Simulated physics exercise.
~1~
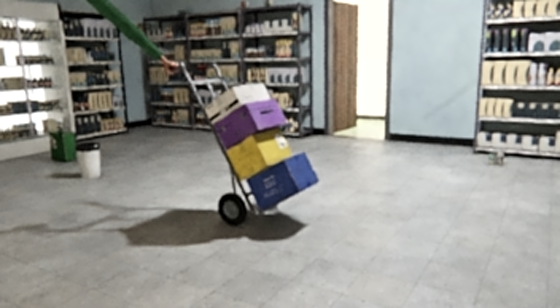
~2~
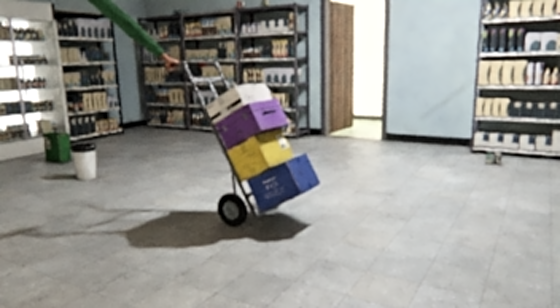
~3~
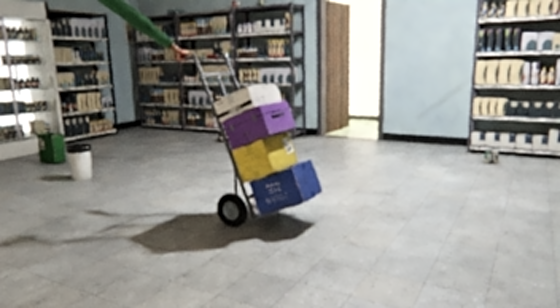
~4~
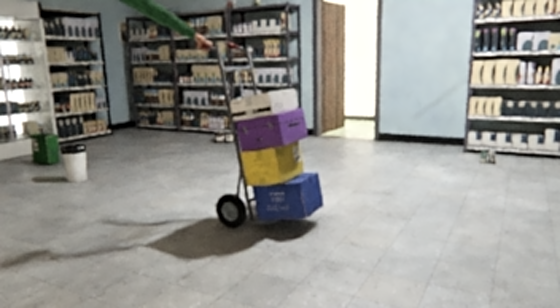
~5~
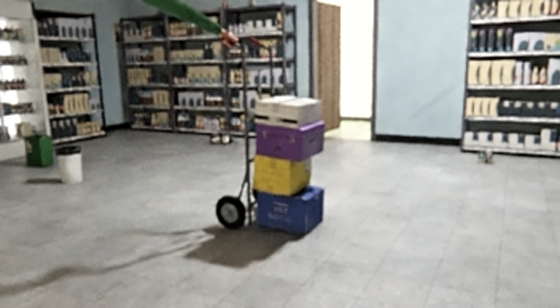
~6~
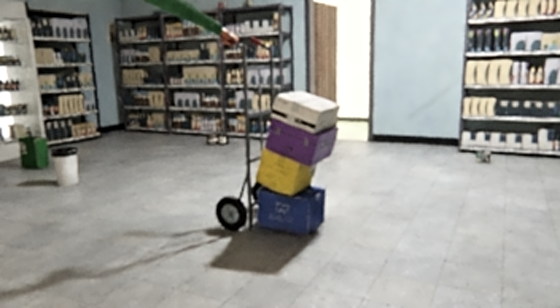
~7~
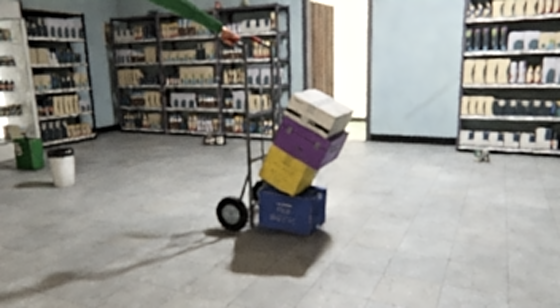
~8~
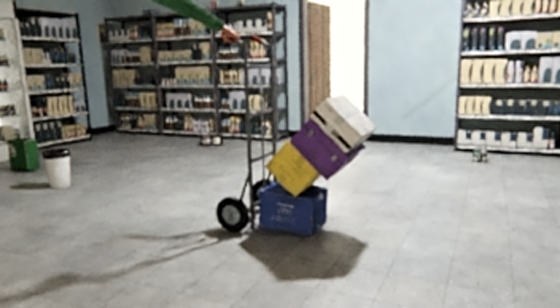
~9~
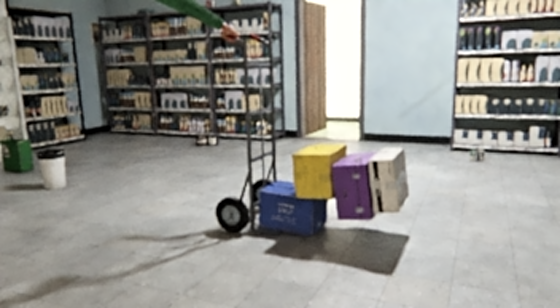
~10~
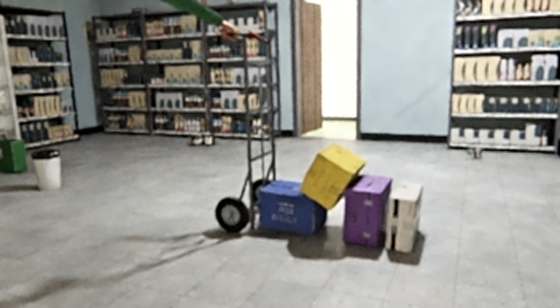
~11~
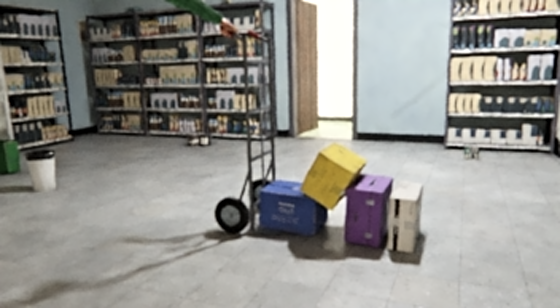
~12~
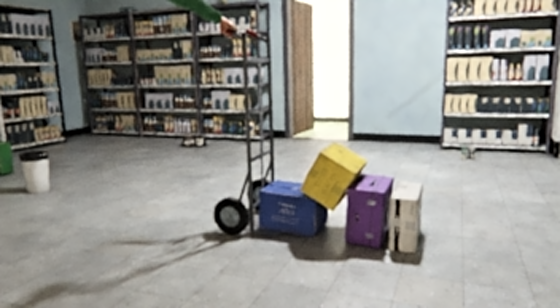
A hand truck stacked with blue, yellow, purple and white boxes swings upright in a shelved room, and the upper three tip right off the blue one; the purple and white land standing on the floor, while the yellow rests tilted between the blue and purple.
